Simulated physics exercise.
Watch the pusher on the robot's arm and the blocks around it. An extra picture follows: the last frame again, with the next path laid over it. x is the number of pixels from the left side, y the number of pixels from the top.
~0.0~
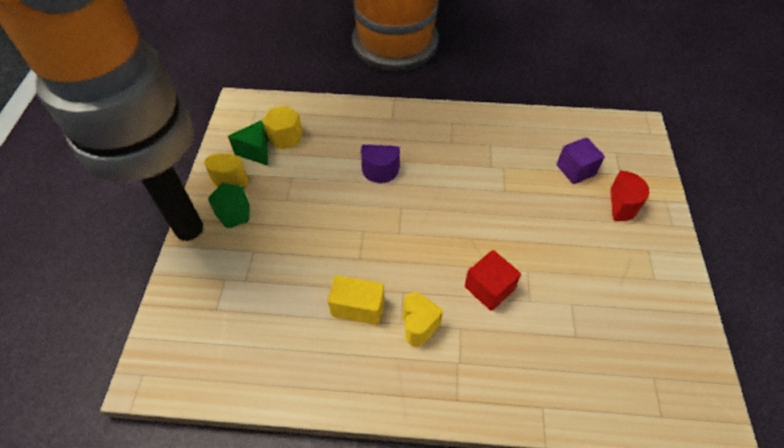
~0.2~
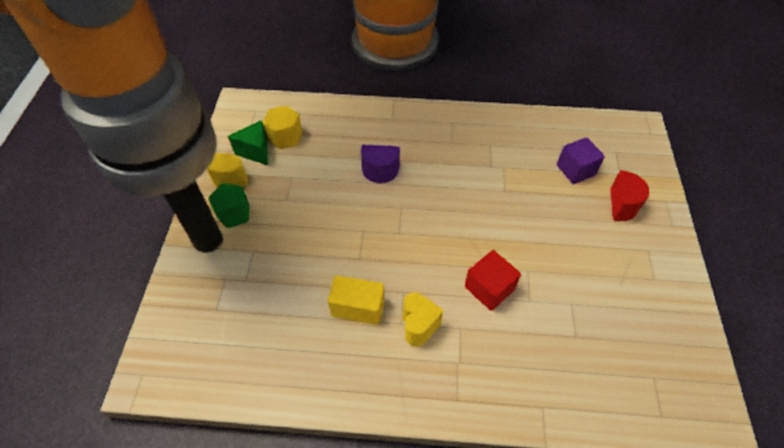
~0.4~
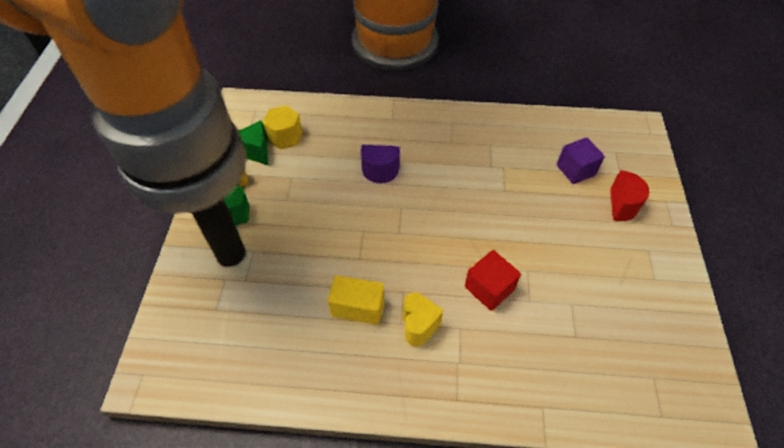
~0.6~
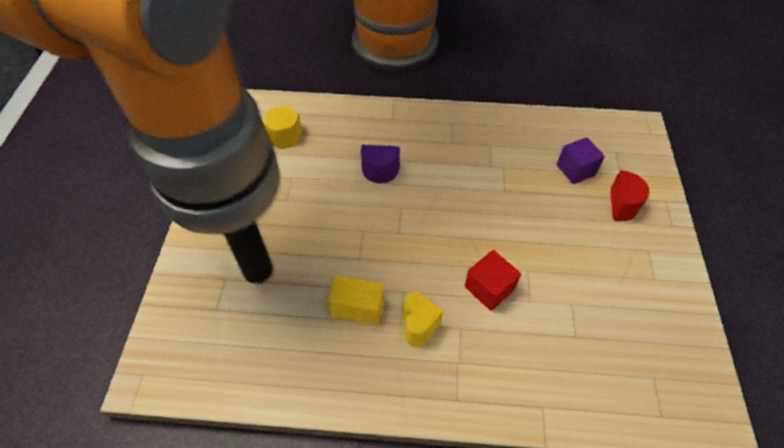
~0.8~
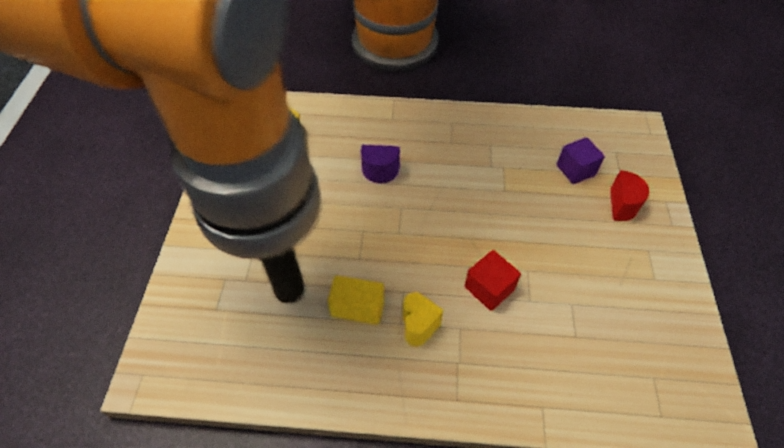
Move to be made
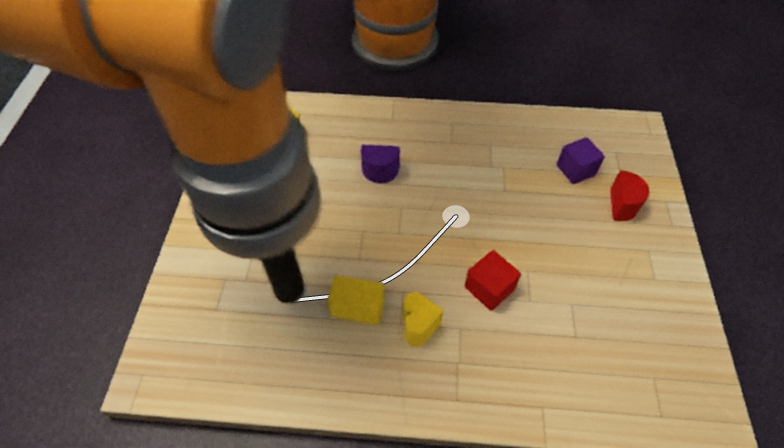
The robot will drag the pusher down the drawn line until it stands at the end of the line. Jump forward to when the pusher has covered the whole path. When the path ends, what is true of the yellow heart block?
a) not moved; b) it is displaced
b: It is displaced.
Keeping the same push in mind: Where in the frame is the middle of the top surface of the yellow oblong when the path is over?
I expect it at (424, 287).
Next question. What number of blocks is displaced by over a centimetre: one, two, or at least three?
The push moves two blocks more than 1 cm.
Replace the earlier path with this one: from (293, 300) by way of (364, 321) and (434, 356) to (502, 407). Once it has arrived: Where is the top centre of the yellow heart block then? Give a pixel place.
Its top middle will sit at (461, 315).
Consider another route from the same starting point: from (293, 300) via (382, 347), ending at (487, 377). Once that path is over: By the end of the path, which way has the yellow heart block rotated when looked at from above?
Counterclockwise from above.
The drawn path runs from (293, 300) by way of (362, 290) and (417, 258) to (456, 216).
What follows on the original path. One third of the way, pusher (362, 279); yellow oblong (398, 293), turned 20° clockwise; yellow heart block (433, 318), turned 30° clockwise.
Two thirds of the way, pusher (419, 246); yellow oblong (424, 287), turned 50° clockwise; yellow heart block (443, 324), turned 55° clockwise.
At the end, pusher (458, 204); yellow oblong (424, 287), turned 50° clockwise; yellow heart block (443, 324), turned 55° clockwise; red square piece not moved.
